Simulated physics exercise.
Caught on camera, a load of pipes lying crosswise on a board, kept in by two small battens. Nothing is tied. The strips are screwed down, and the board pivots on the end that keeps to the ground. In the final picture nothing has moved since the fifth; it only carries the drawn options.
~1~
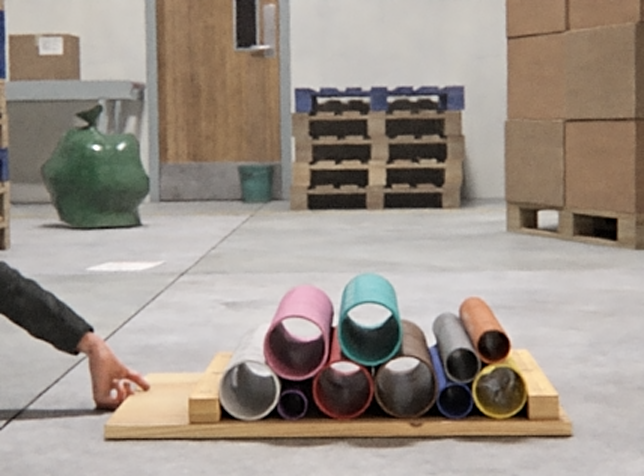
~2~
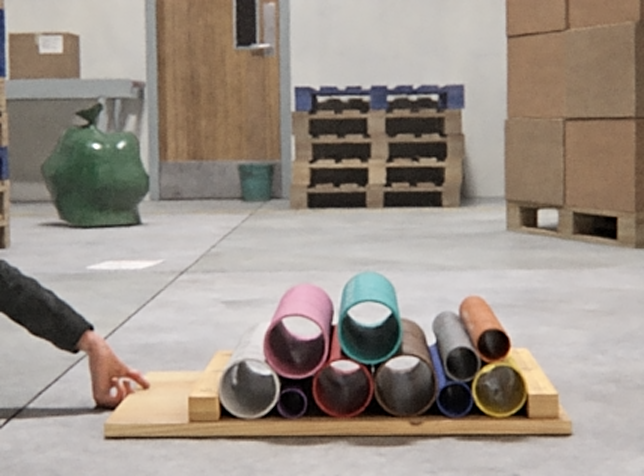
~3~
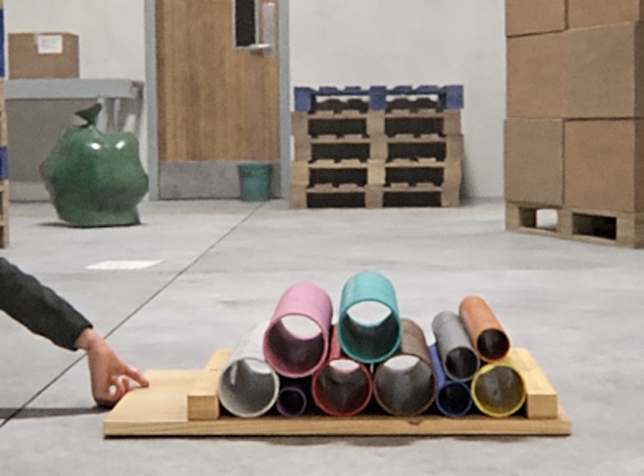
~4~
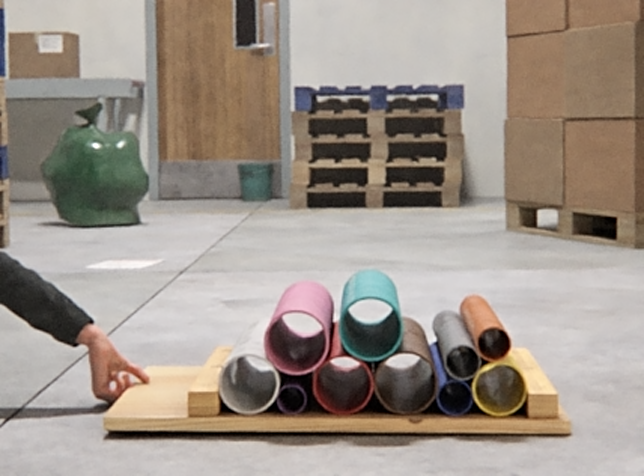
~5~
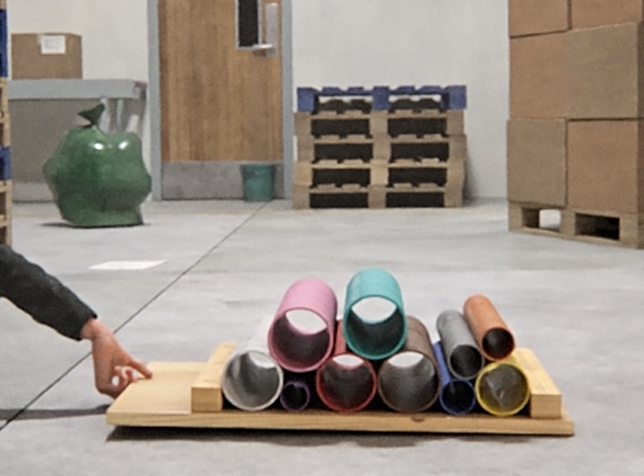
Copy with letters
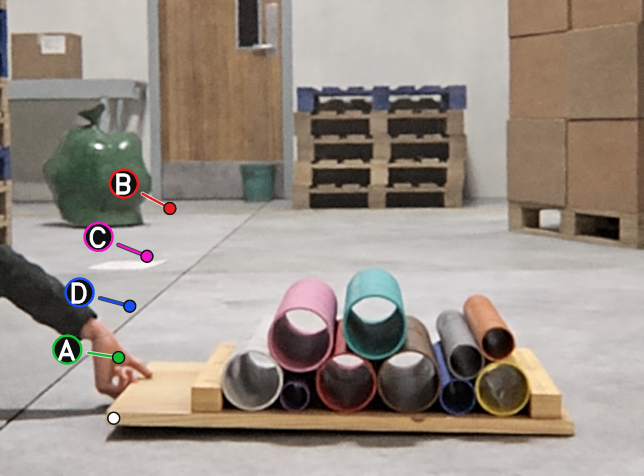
In a warehouse, a hand held the left end of a wooden board stacked with colourful pipes between two small battens, and barely anything moved until that end lifted very slightly off the concrete floor.
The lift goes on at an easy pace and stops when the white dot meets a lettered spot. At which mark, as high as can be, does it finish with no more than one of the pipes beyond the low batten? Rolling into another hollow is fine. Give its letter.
At most to B.
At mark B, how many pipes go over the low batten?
With B, one.
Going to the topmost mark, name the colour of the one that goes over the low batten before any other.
It is the orange one.
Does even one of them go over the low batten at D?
Yes.
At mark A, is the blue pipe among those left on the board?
Yes, with A.
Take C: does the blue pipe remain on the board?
The blue pipe: Yes.
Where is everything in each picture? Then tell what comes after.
White pipe (249, 390); purple pipe (292, 405); red pipe (343, 389), in the first frame.
Grey pipe (462, 364); red pipe (343, 387), in the second frame.
Board (338, 387); white pipe (248, 387); purple pipe (291, 402); turquoise pipe (369, 331), in the third frame.
Board (339, 385); white pipe (249, 383); purple pipe (291, 399), in the fourth frame.
Board (342, 383); white pipe (252, 380); purple pipe (294, 396), in the fifth frame.
On the copy, A at (119, 358); B at (170, 209); C at (147, 257); D at (130, 306); the white dot at (114, 418).
On B. First, board at 17°.
Then, board at 29°.
Finally, board at 29°, one over the low batten (orange).
By contrast, A one over the low batten (orange); C one over the low batten (orange); D one over the low batten (orange).
